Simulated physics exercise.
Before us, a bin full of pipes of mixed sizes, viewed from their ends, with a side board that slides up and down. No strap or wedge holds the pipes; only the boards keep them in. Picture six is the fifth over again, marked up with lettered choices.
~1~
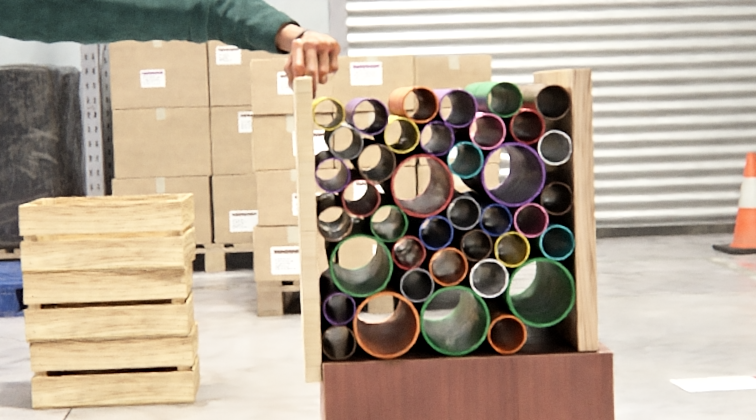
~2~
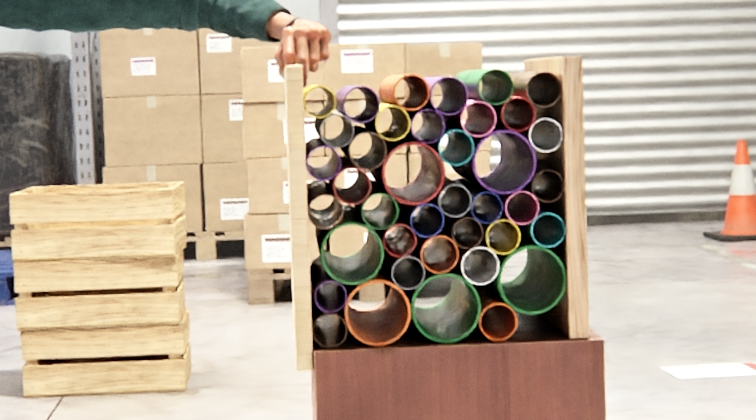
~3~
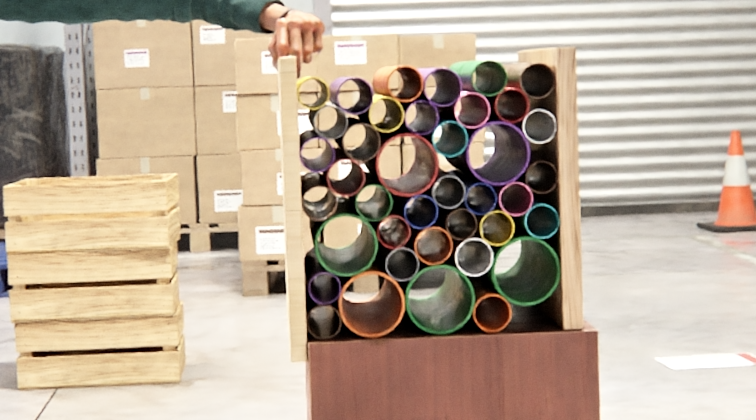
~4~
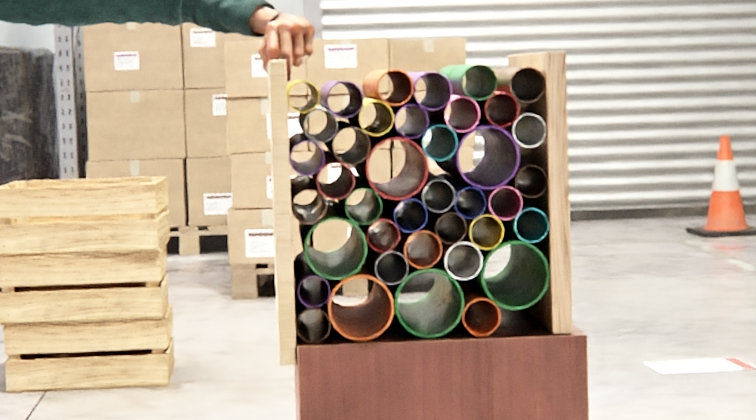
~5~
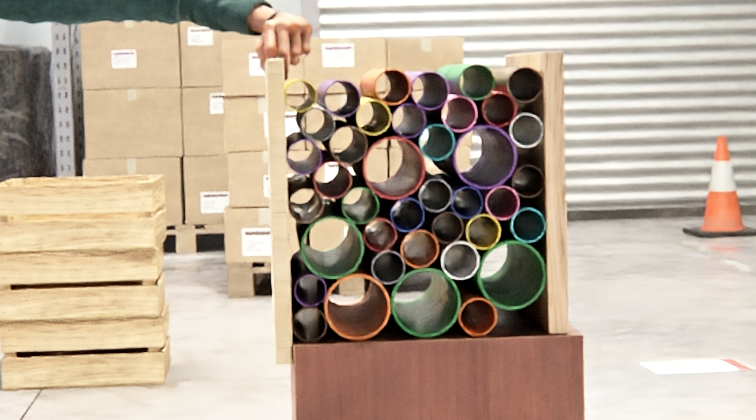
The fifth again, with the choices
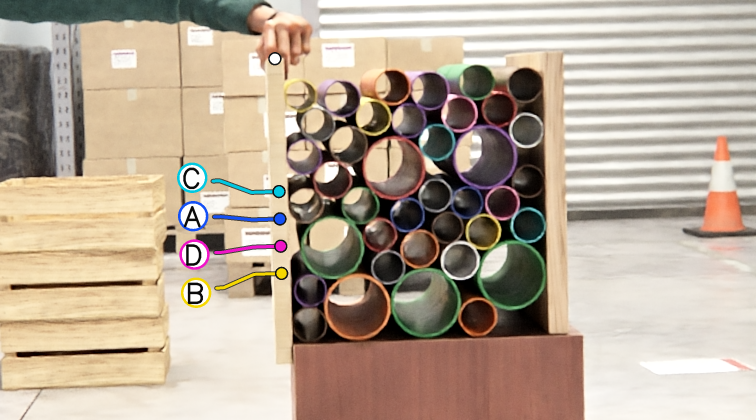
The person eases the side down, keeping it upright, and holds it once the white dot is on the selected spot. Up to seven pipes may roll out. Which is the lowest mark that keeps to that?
Slide it to A.
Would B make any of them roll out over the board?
Yes, at B.
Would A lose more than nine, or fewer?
It loses fewer than nine.
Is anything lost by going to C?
Yes, at C.
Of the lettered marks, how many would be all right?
The number is two.
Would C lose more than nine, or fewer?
At C, fewer than nine.
On the copy, A at (280, 219); B at (281, 273); C at (279, 191); D at (281, 246); the white dot at (275, 59).
On A. First, top of the board (286, 129).
Then, top of the board (288, 208).
Finally, top of the board (289, 218), five out over the board.
By contrast, B more than seven out over the board; C five out over the board; D more than seven out over the board.
